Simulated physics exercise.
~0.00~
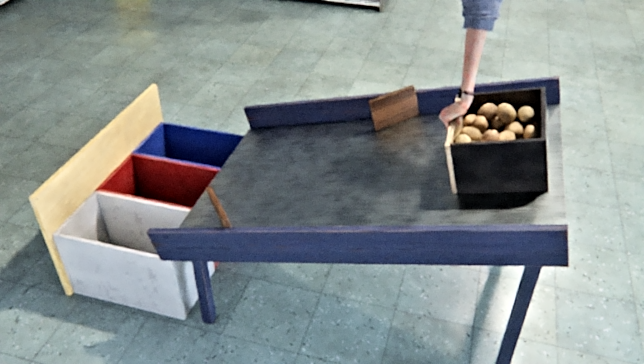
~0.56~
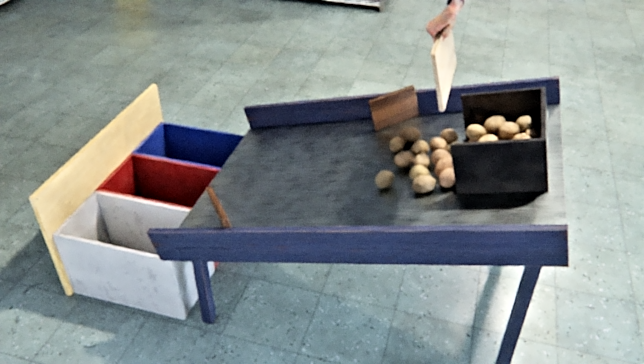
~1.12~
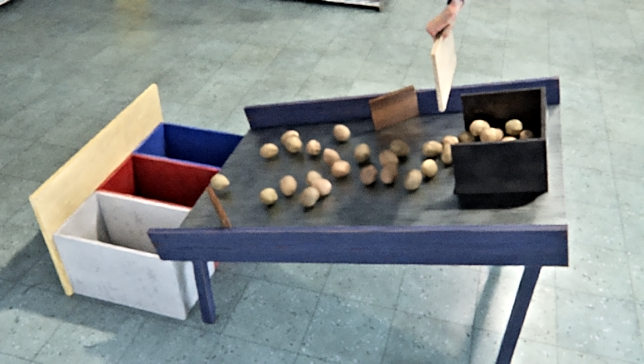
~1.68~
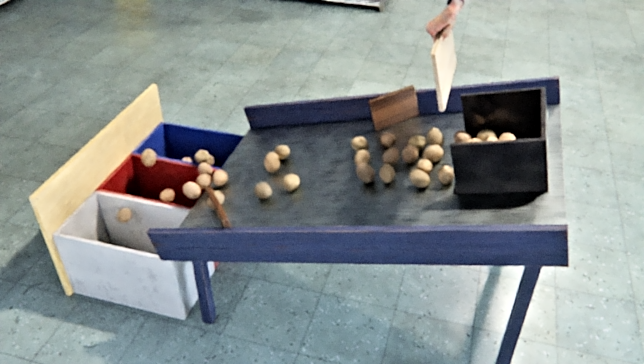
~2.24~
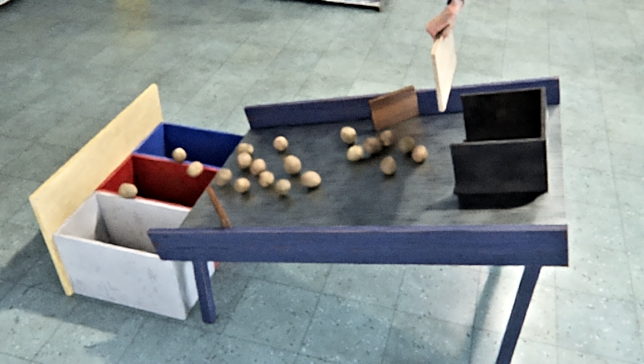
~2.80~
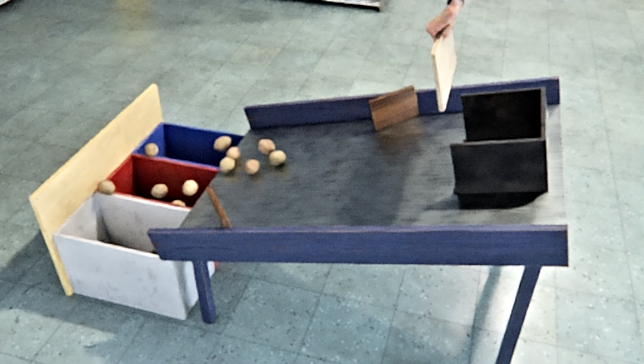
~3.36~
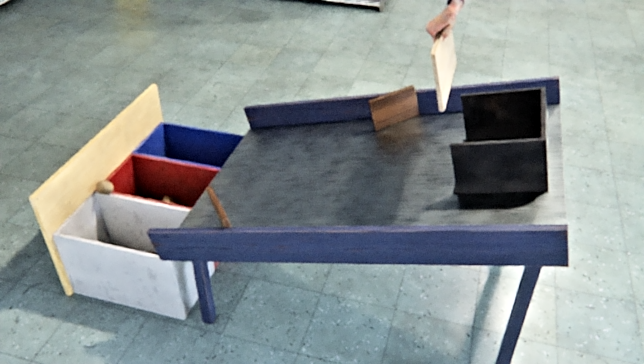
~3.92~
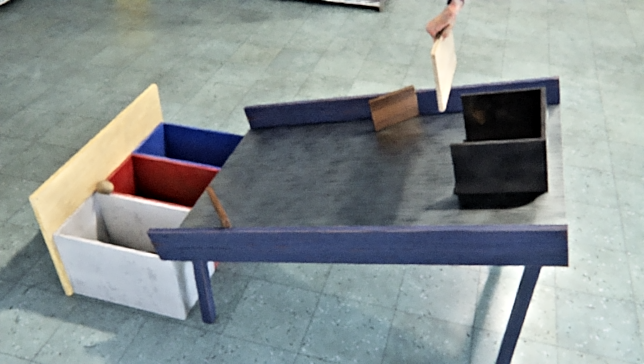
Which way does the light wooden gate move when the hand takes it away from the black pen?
The gate moves up, lifted clear of the potatoes by the hand.
On a pale tiled floor, seen from above and to one side, a dark sloping table with blue rails runs down leftward from a black pen of potatoes to white, red and blue bins backed by a pale board. A hand lifts a light wooden gate from the pen and holds it above the table. The potatoes spill out and roll left past two angled brown boards. They drop off the lower end toward the bins, many over the red one, until the pen looks empty. The slope clears, and one potato stays visible by the backboard, between the white and red bins.
